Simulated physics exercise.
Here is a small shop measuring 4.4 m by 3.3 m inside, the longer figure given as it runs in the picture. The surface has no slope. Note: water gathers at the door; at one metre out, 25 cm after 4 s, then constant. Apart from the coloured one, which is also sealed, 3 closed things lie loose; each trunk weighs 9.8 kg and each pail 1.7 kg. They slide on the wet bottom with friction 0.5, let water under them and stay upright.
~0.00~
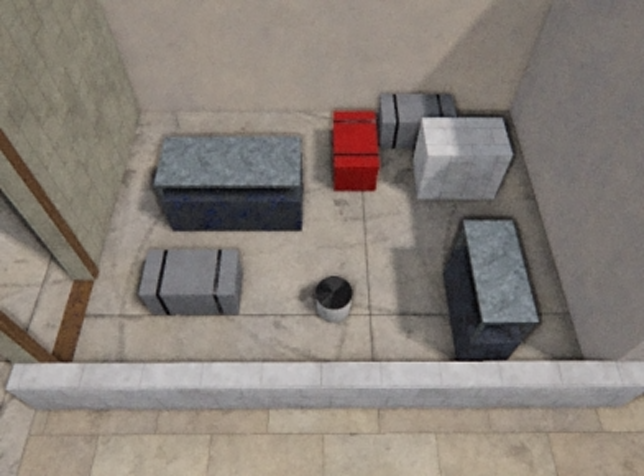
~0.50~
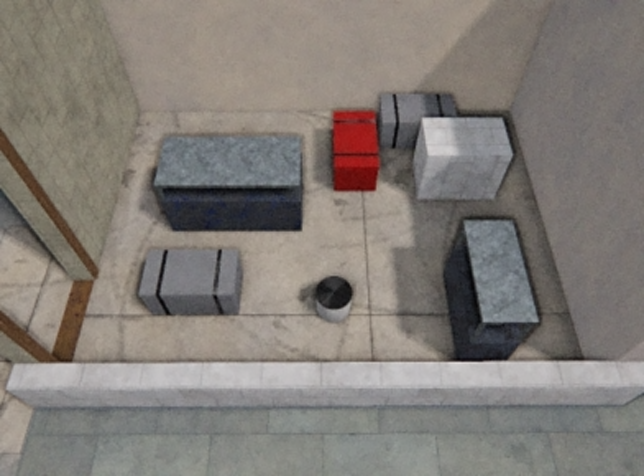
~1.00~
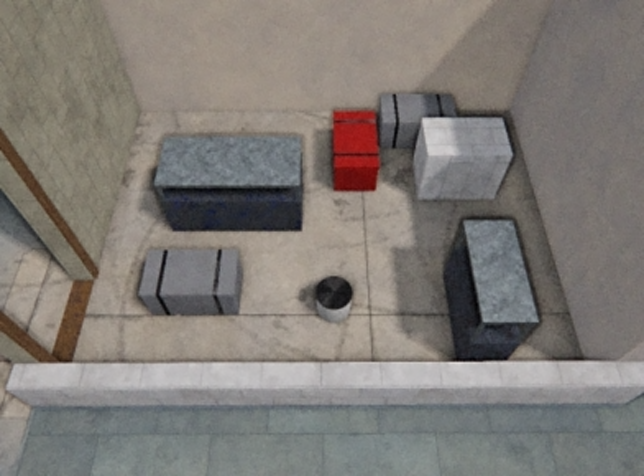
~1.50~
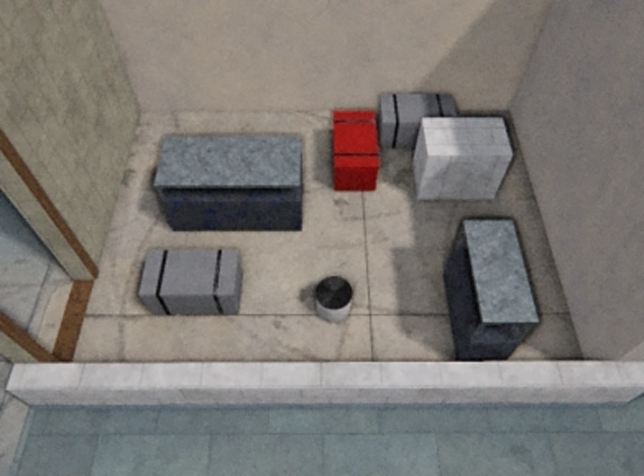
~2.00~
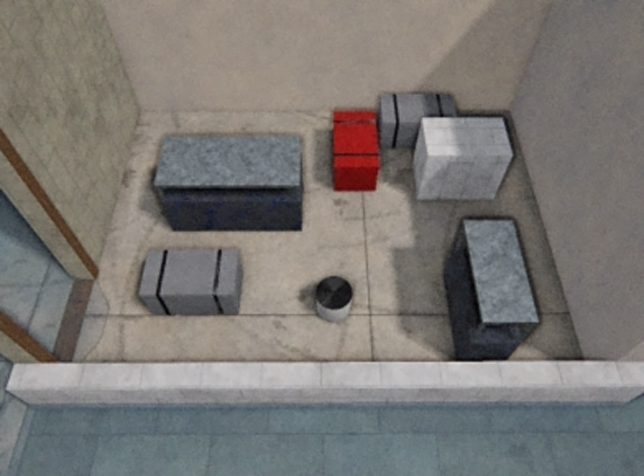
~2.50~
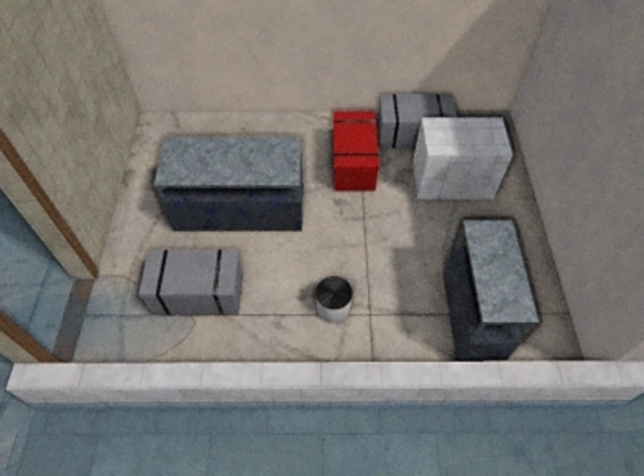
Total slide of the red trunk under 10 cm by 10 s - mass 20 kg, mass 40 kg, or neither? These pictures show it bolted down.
The answer is only the higher mass.
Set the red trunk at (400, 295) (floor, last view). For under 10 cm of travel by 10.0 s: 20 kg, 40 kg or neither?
Looking at the loads, neither keeps it.
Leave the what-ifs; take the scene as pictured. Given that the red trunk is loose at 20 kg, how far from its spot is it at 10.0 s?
About 40 cm off its spot.
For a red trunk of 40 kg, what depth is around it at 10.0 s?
Depth: Approx. 7 cm.
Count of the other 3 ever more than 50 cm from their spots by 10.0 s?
Count: 2.
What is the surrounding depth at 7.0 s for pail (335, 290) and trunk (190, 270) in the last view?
Roughly 12 and 10 cm.
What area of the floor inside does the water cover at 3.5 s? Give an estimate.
Roughly 3.0 m2 of it is wet.
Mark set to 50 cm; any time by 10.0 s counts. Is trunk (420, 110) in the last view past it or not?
Answer: Short of it.
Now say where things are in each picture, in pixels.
In the first picture, the red trunk at (355, 138) rests on the ground; water covers 0.0 m2; 0 of 4 have shifted.
In the second picture, the red trunk at (355, 138), on the bottom; 0.0 m2 under water; 0 of 4 have shifted.
In the third picture, the red trunk at (355, 138) rests on the ground; 0.0 m2 under water; 0 of 4 have shifted.
In the fourth picture, the red trunk at (355, 138), on the bottom; water covers 0.0 m2; 0 of 4 have shifted.
In the fifth picture, the red trunk at (355, 138), on the bottom; water covers 0.1 m2; 0 of 4 have shifted.
In the sixth picture, the red trunk at (355, 138) rests on the ground; 0.6 m2 under water; 0 of 4 have shifted.
After 3.5 s the red trunk would be 0 cm from its start with 20 kg and 0 cm from its start with 40 kg; 0 cm of water round it then.
After 4.5 s the red trunk would be 0 cm from its start with 20 kg and 0 cm from its start with 40 kg; 0 cm of water round it then.
After 7.0 s the red trunk would be 0 cm from its start with 20 kg and 0 cm from its start with 40 kg; 3 cm of water round it then.
After 10.0 s the red trunk would be 38 cm from its start with 20 kg and 0 cm from its start with 40 kg; 7 cm of water round it then.
